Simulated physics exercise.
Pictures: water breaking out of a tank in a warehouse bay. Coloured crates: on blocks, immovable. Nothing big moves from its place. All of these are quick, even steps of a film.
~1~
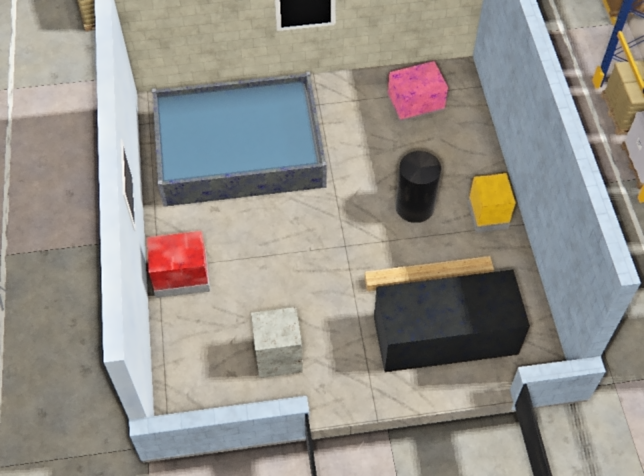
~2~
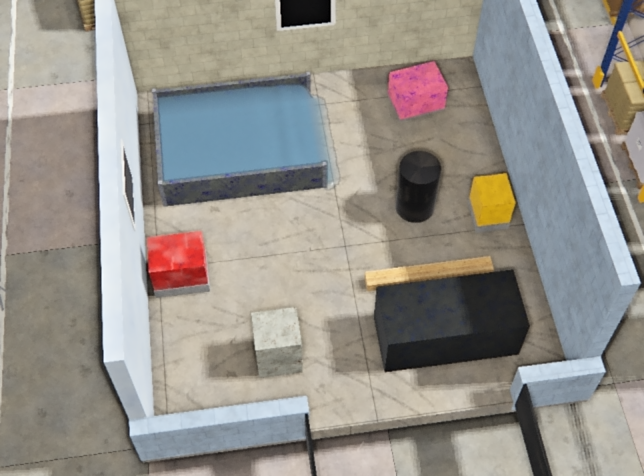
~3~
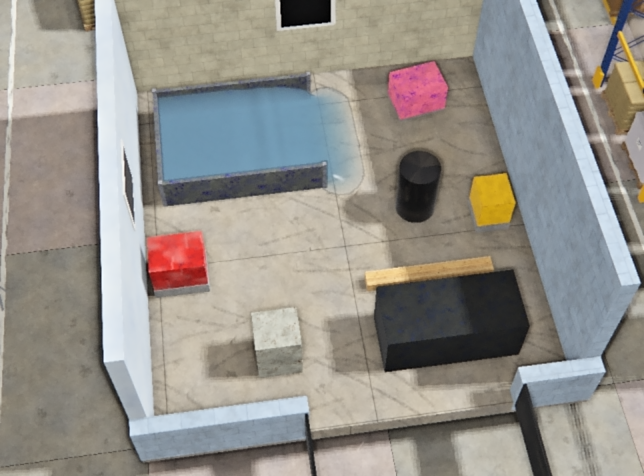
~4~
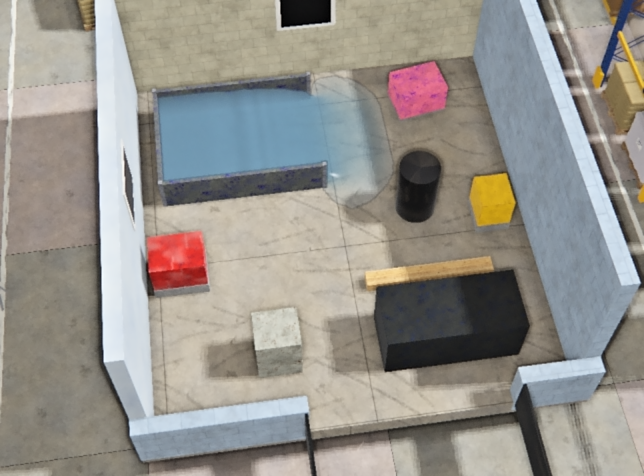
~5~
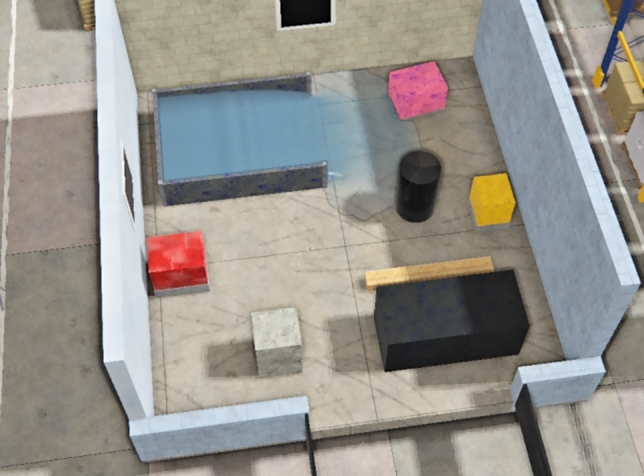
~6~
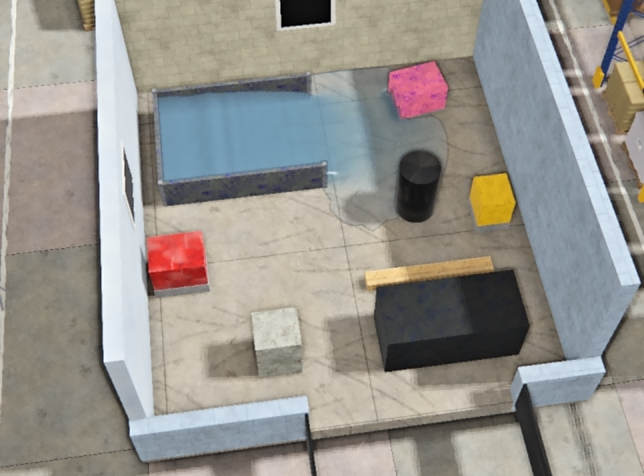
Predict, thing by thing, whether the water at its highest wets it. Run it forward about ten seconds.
As I see it, the pink crate is lapped by the water. The red crate is left alone by the water. The yellow crate is lapped by the water.
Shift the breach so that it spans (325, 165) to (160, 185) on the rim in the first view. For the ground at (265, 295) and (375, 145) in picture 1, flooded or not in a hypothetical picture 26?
First spot inundated, second spot left untouched.
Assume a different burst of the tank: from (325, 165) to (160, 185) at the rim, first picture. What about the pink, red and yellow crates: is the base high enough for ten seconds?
Result: Pink crate gets overtopped, red crate gets overtopped, yellow crate is left untouched.
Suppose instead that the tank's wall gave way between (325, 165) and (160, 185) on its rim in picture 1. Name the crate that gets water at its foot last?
The crate marked pink comes last.
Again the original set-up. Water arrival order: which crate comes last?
I'd go with the red-painted one.
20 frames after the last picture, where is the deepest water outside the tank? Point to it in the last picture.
Estimated pixel: (444, 100).
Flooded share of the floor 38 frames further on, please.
Near 75 in a hundred.
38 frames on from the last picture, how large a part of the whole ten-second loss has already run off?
It comes to around 20 per cent.
A moment on, water covers 25 % of the floor; the pink crate water round its plinth, the red crate not reached, the yellow crate water round its plinth.
Next, water covers 35 % of the floor; the pink crate water round its plinth, the red crate not reached, the yellow crate water round its plinth.
Then, water covers 50 % of the floor; the pink crate water round its plinth, the red crate not reached, the yellow crate water round its plinth.
Later, water covers 75 % of the floor; the pink crate water round its plinth, the red crate water round its plinth, the yellow crate water round its plinth.
In the end, water covers 100 % of the floor; the pink crate was topped, the red crate stayed above the water, the yellow crate was topped.
